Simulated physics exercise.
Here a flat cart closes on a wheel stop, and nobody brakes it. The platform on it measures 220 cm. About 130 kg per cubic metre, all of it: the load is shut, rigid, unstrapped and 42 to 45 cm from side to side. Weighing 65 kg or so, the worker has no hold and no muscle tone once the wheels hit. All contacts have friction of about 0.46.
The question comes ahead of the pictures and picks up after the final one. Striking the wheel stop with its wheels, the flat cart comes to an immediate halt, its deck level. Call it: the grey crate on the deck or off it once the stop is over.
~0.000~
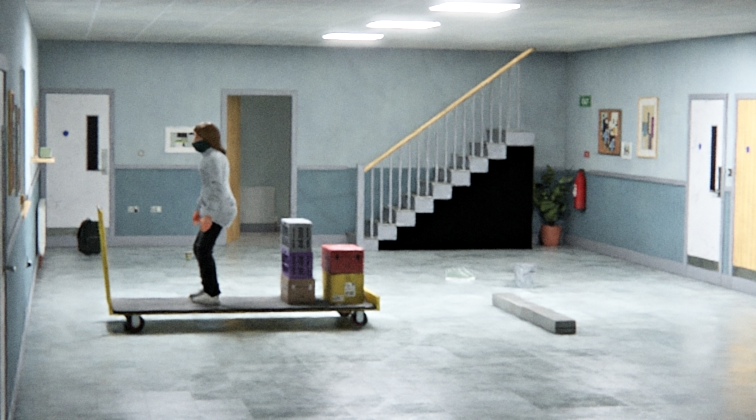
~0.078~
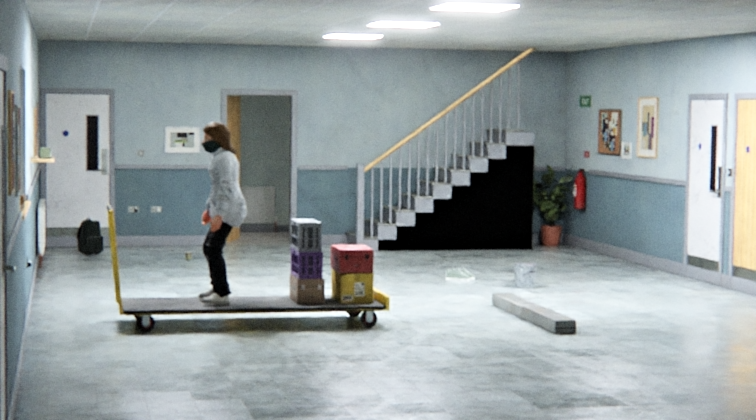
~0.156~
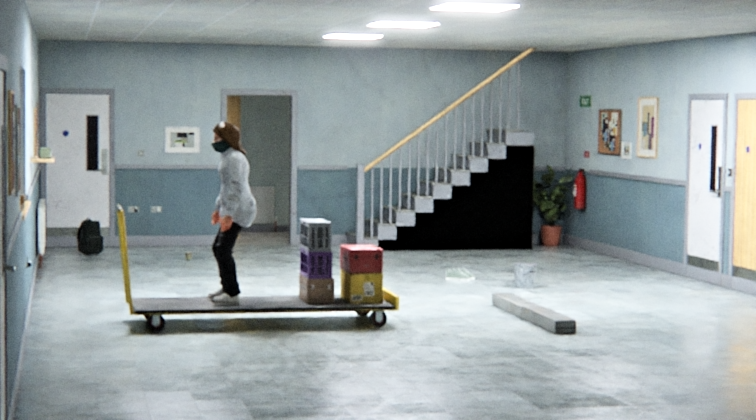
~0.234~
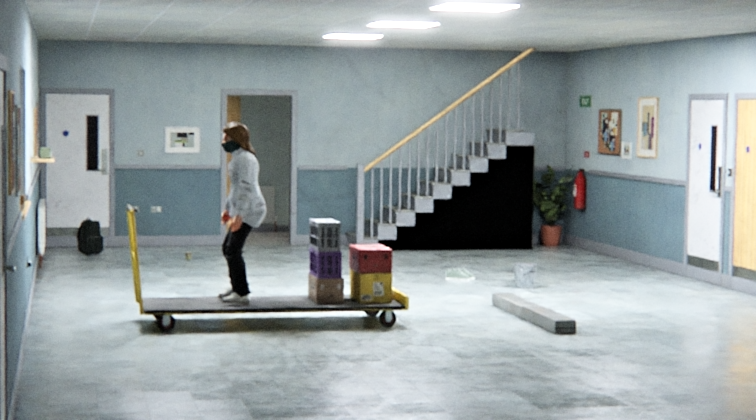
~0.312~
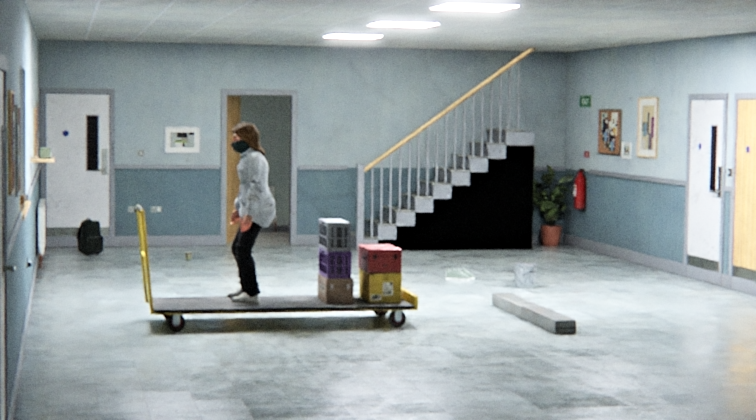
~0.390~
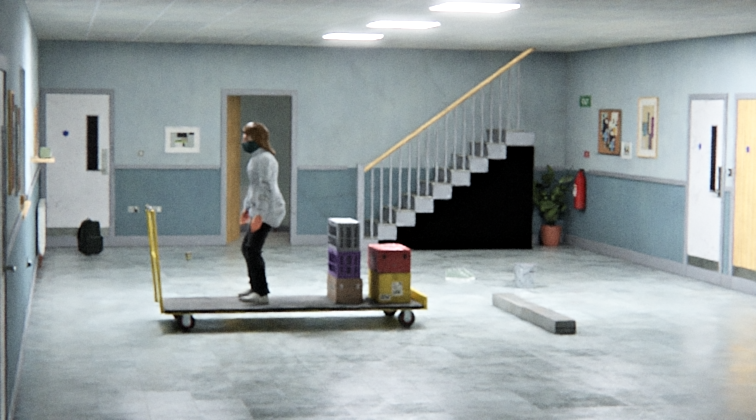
On.
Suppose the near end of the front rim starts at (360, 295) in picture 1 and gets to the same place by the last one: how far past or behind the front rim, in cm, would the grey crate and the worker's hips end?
The grey item would stop 70 cm past the front rim, and the hips 90 cm behind it.
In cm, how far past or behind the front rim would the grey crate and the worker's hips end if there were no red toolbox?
Grey 40 behind, hips 80 behind.
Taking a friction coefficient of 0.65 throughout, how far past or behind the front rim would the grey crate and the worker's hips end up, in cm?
In that case, behind the front rim: Grey at 40 cm, hips at 80 cm.
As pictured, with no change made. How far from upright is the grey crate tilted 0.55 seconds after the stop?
It leans roughly 10° away from upright.
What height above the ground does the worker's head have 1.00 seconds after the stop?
60 cm up.
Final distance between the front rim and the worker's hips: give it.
They settle some 80 centimetres behind the rim.
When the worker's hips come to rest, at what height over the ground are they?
Some 30 cm up.
The wheels strike at 1.38 s.
After 1.93 s the grey crate is 36 cm behind the rim, tilted 15°, near (494, 231) in the last picture's view.
After 2.38 s the grey crate is 38 cm behind the rim, tilted 0°, near (491, 234) in the last picture's view.
Final state at 5.4 s, nothing is past the rim; behind it, yellow parcel, grey crate, brown toolbox, red toolbox, purple crate and the worker's hips.
